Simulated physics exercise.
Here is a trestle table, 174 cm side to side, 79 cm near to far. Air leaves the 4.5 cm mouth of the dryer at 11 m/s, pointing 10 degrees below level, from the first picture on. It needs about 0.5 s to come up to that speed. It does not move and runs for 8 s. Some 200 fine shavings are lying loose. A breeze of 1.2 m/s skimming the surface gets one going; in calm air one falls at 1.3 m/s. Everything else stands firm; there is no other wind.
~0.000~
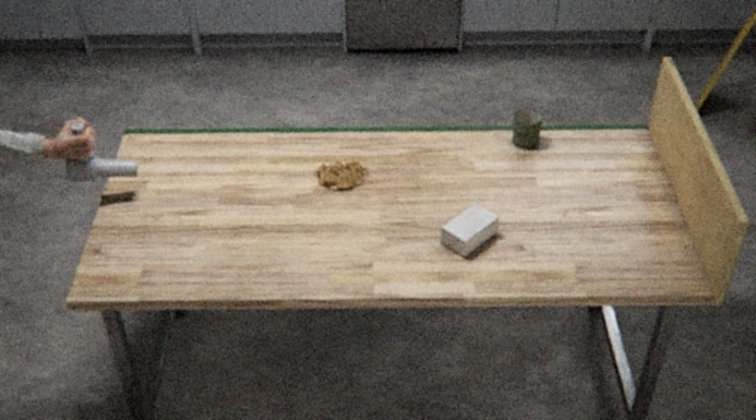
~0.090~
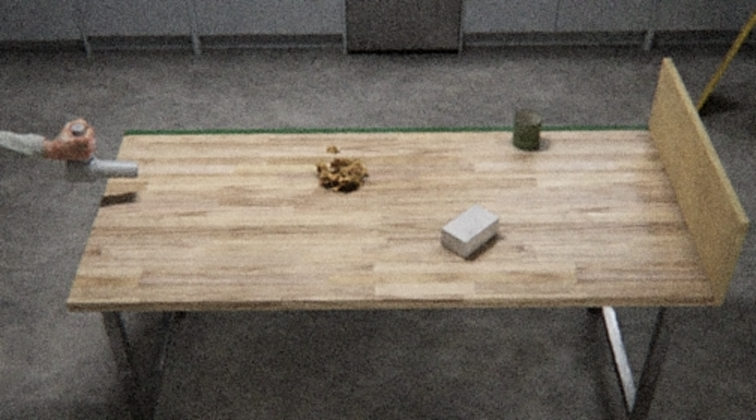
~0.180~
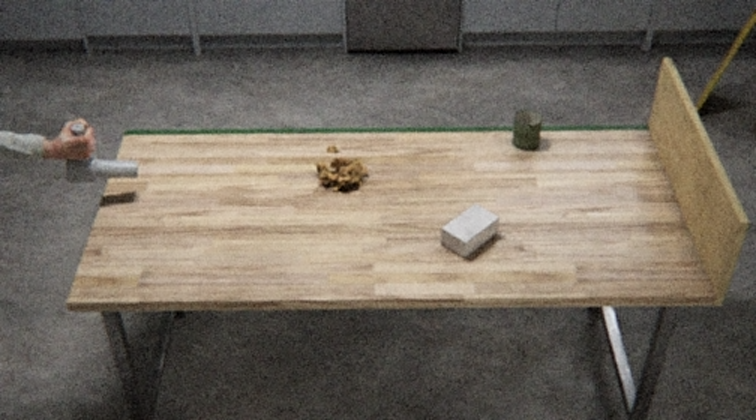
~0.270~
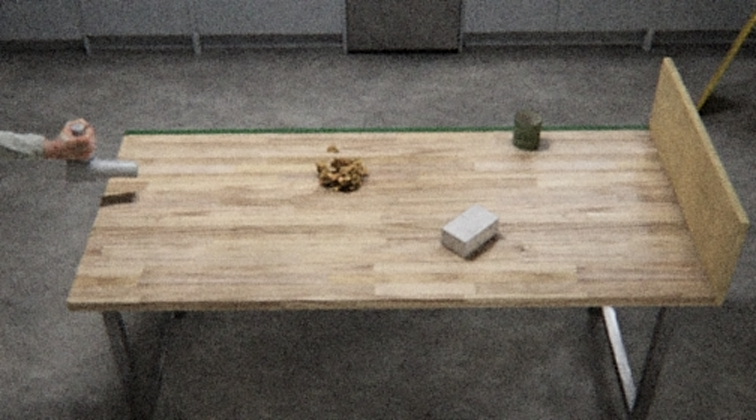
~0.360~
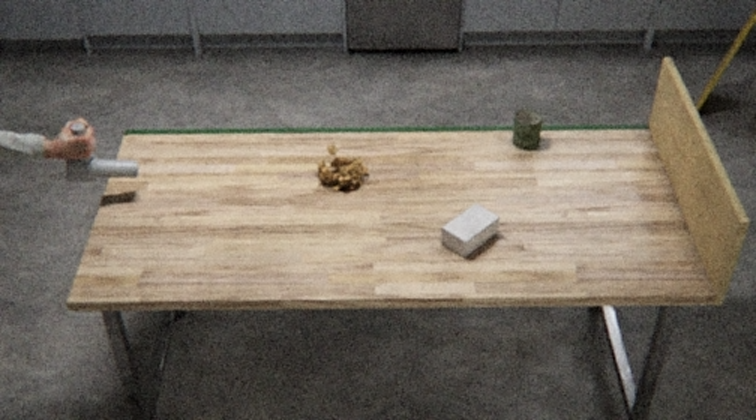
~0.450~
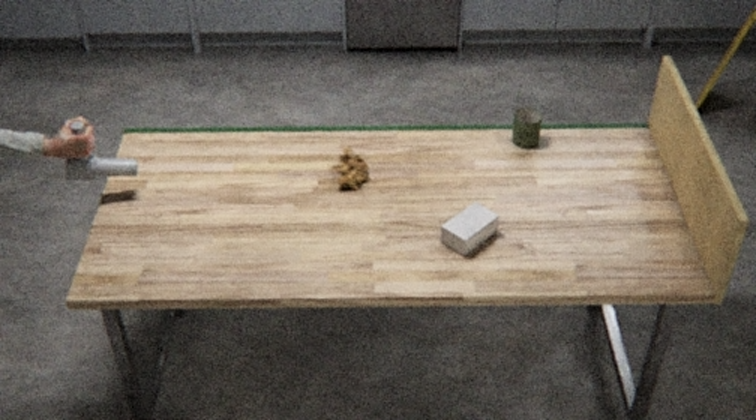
Brown shavings shifting slightly to the right in a small pile on a wooden table, while a hand holds a dryer still at left.
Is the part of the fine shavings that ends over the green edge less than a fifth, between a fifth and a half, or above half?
The share over the green edge is from a fifth to a half.
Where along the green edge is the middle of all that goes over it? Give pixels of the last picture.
Around (521, 125).
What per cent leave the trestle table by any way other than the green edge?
Some 10 per cent.
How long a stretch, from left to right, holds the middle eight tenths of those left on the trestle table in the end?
Roughly 10 cm.
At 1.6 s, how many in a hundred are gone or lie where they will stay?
About 40 %.
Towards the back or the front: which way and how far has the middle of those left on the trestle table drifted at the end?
To the front, by about 10 cm.
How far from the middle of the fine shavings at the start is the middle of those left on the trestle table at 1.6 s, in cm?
Roughly 100 cm.
After 1.6 s the count stands so, 30 % are over the green edge; the middle of those still in play is near (665, 184).
After 2.6 s the count stands so, 33 % are over the green edge; the middle of those still in play is near (674, 191).
After 4.4 s the count stands so, 35 % are over the green edge; the middle of those still in play is near (673, 185).
After 8.0 s, at the end, 36 % are over the green edge; the middle of those still in play is near (673, 185).
